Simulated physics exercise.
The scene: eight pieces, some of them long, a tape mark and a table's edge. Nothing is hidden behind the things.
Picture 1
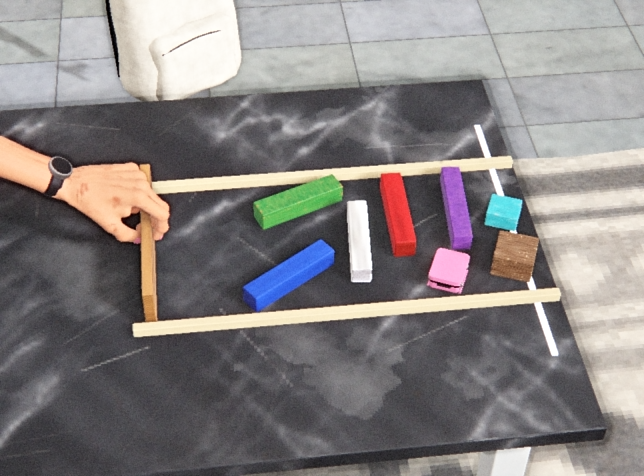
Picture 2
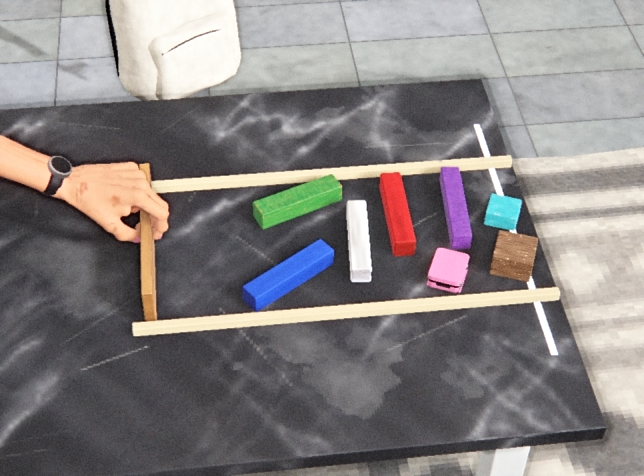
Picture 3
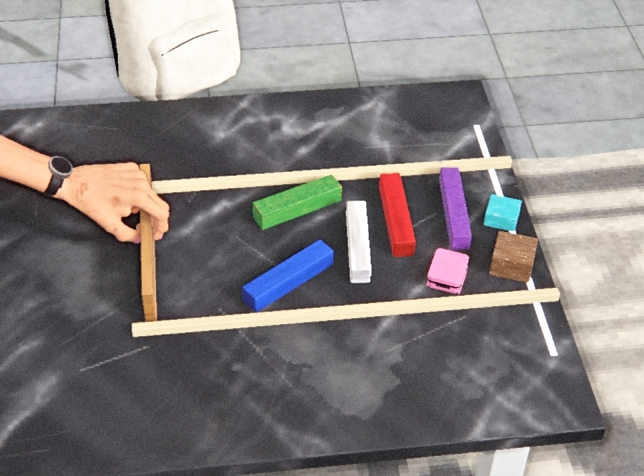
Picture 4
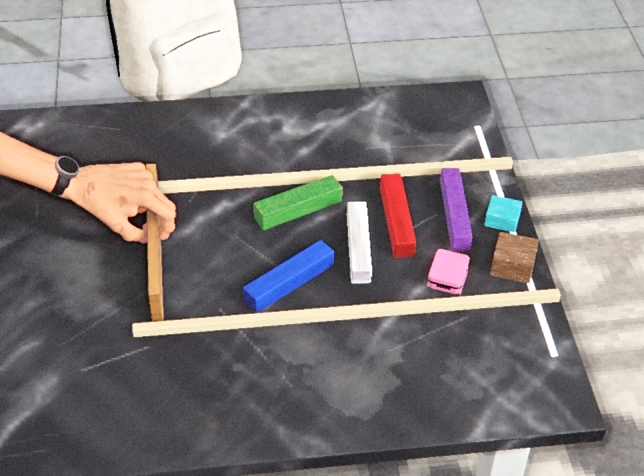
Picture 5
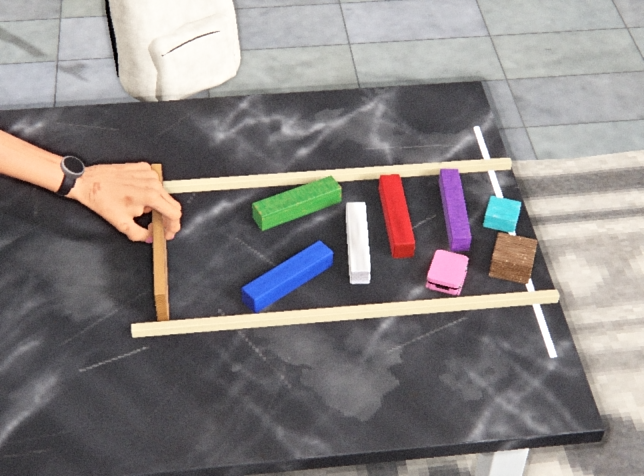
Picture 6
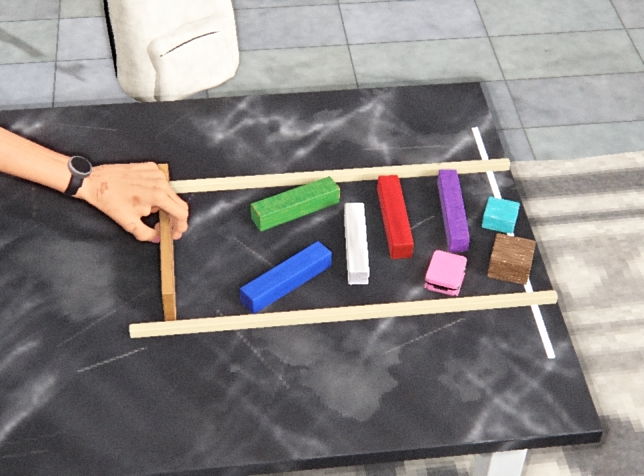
A hand slides a wooden board slightly right between two rails, toward scattered colored blocks.
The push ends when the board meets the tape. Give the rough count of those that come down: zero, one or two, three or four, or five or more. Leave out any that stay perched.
Here the number that fall off is five or more.
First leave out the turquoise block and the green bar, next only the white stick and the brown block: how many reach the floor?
5 in the first case, 5 in the second.
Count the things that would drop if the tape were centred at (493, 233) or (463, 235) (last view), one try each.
Down on the floor: 5 and 3.
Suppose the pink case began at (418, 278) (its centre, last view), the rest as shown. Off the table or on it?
From there it tumbles off.
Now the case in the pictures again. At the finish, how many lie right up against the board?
1 of them.
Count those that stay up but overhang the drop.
Overhanging: 0.
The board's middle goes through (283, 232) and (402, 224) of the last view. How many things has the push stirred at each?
First 3, then 7.
Early on, none off yet; turquoise block at rest near (501, 215); brown block at rest near (512, 259); purple bar at rest near (453, 210).
A while later, none off yet; turquoise block moving near (505, 215); brown block at rest near (512, 259); purple bar travelled a little near (480, 213).
Finally, the number that fall off is five or more; lost, green bar, white stick, red stick, pink case, purple bar, brown block and turquoise block.
